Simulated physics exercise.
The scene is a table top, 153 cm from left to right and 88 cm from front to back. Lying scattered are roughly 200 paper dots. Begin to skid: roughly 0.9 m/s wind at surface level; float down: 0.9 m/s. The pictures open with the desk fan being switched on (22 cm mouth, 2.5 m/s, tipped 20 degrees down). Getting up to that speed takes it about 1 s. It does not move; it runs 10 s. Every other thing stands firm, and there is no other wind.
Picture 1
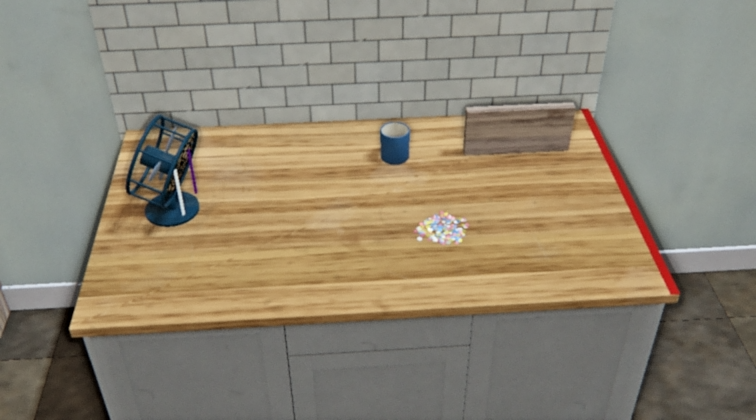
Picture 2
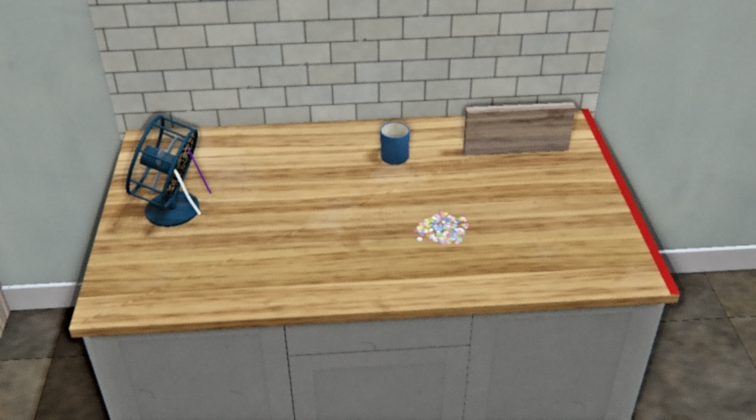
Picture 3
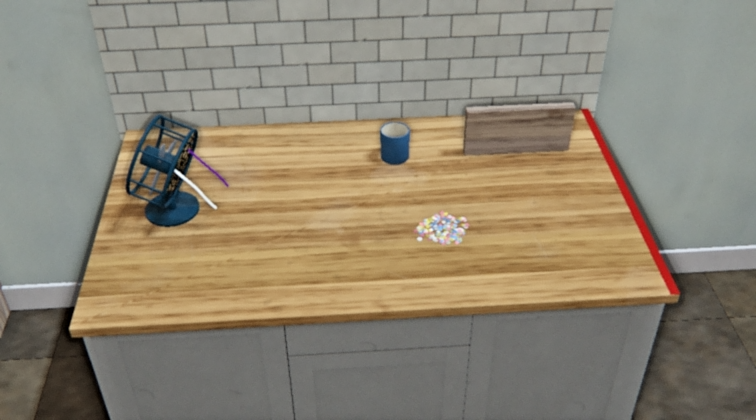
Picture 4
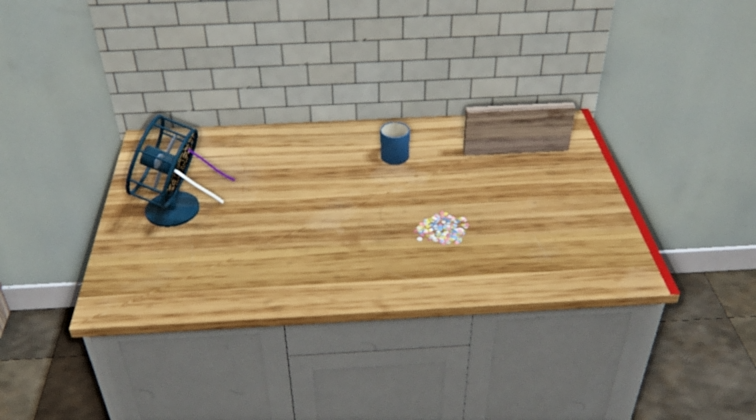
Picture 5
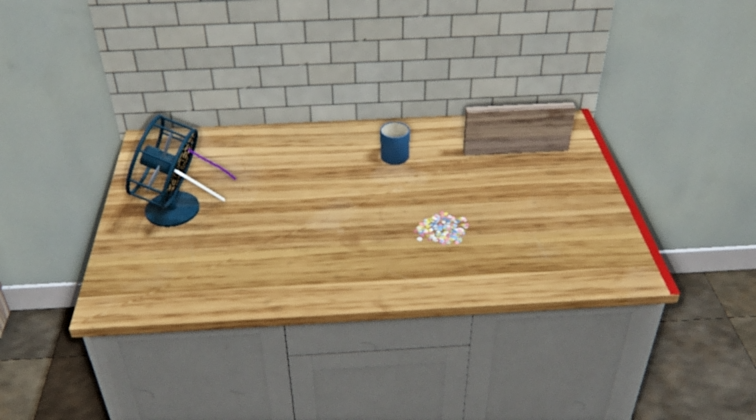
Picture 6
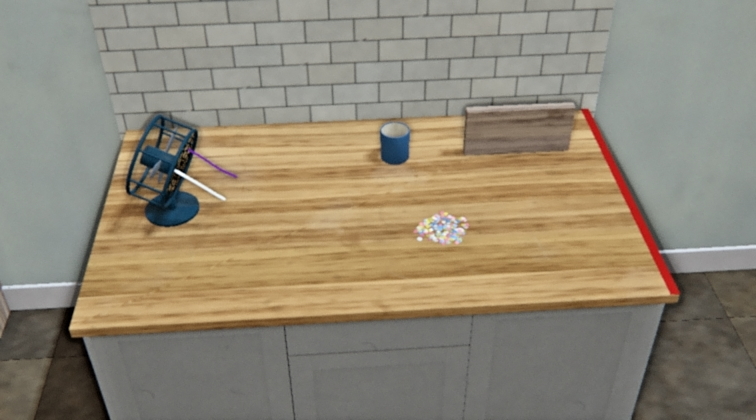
On a wooden table top, a blue fan's ribbons lift and stream rightward while paper dots lie still.
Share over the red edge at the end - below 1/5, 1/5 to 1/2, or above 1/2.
Above 1/2.
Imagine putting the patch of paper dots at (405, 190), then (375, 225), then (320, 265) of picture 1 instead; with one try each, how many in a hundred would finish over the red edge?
Going through the three spots in order, you'd get 100 percent, 90 percent and 0 percent.
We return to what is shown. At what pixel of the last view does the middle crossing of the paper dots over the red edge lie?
The middle of the crossings lies near (653, 239) in the last picture.
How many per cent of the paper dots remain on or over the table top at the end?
About 0 per cent.
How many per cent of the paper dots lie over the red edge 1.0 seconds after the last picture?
Near 100 %.
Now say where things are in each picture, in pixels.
In the first frame, the middle of the paper dots is near (440, 230), none has stirred yet and the mouth of the desk fan is at (163, 162).
In the second frame, the middle of the paper dots is near (440, 230), none has stirred yet and the red edge is centred on (628, 189).
In the third frame, the middle of the paper dots is near (440, 230), none has stirred yet, the top of a mug is at (395, 130) and the top of a board is at (521, 107).
In the fourth frame, the middle of the paper dots is near (440, 230) and none has stirred yet.
In the fifth frame, the middle of the paper dots is near (440, 230) and none has stirred yet.
In the sixth frame, the middle of the paper dots is near (440, 230) and none has stirred yet.
Then, 1.0 s after the last picture, 21 % are on the move or not yet settled, 99 % are over the red edge.
Then, 2.2 s after the last picture, 0 % are on the move or not yet settled, 99 % are over the red edge.
Then, 4.6 s after the last picture, 0 % are on the move or not yet settled, 99 % are over the red edge.
Then, 9.1 s after the last picture, at the end, 99 % are over the red edge.
